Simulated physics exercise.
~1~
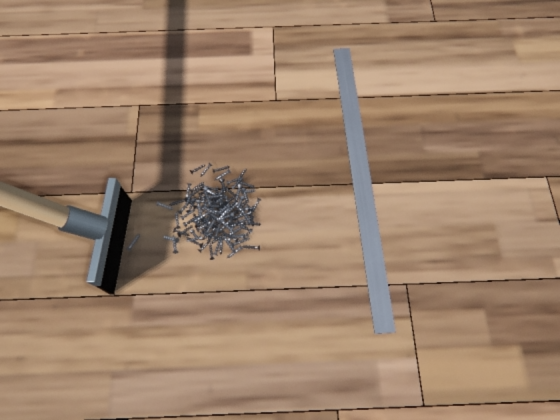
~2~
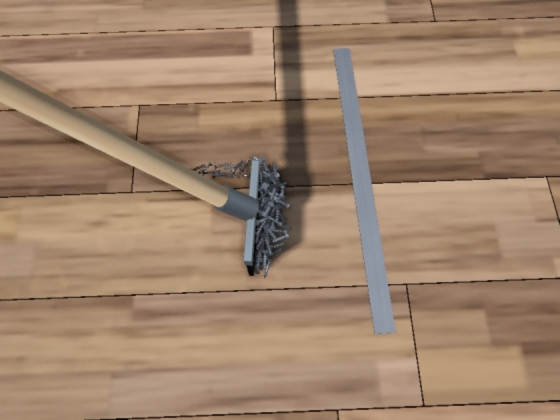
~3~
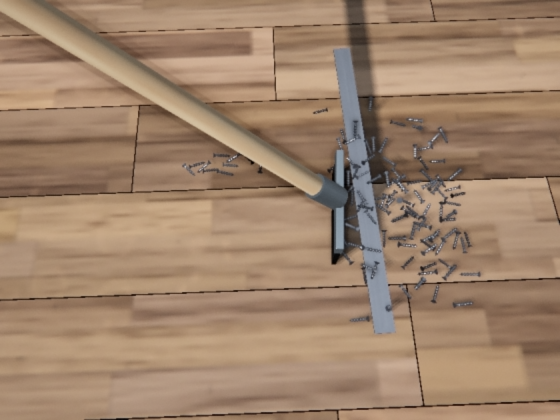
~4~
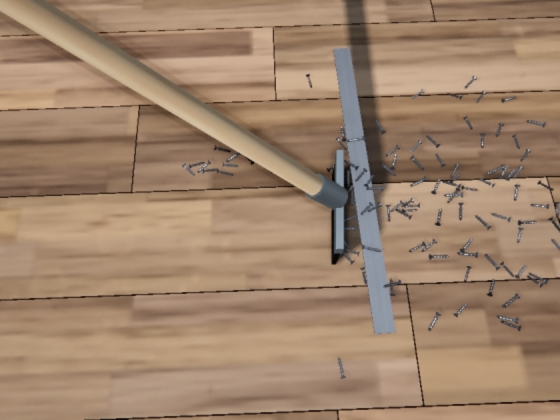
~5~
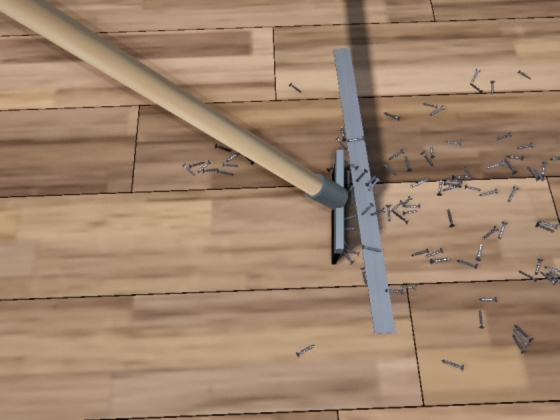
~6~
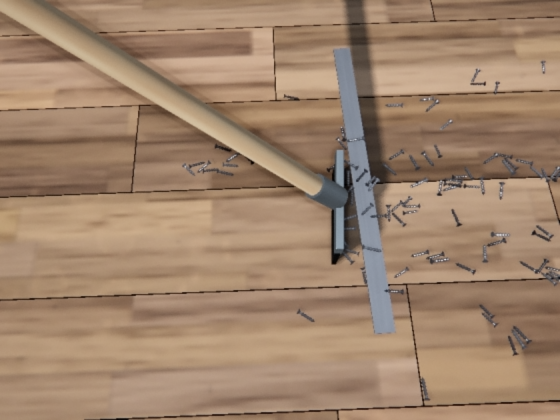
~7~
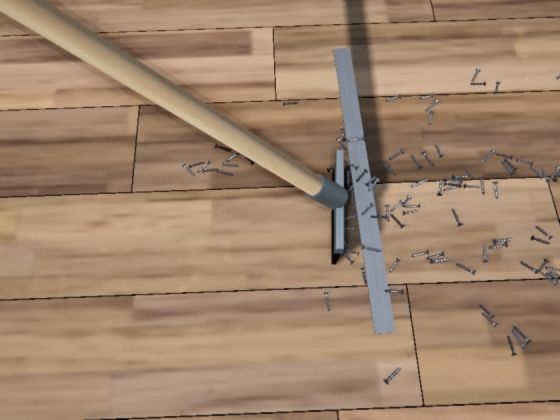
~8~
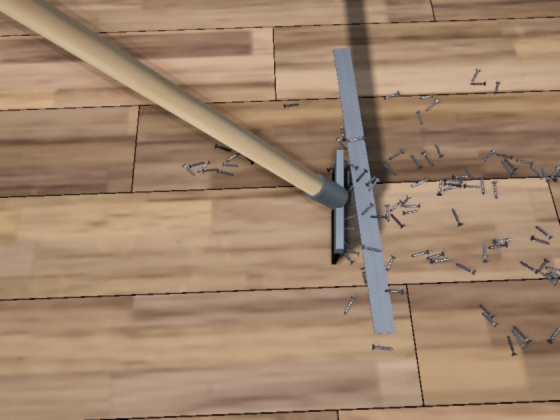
A squeegee pushes a pile of screws right, scattering most across a flat metal strip.
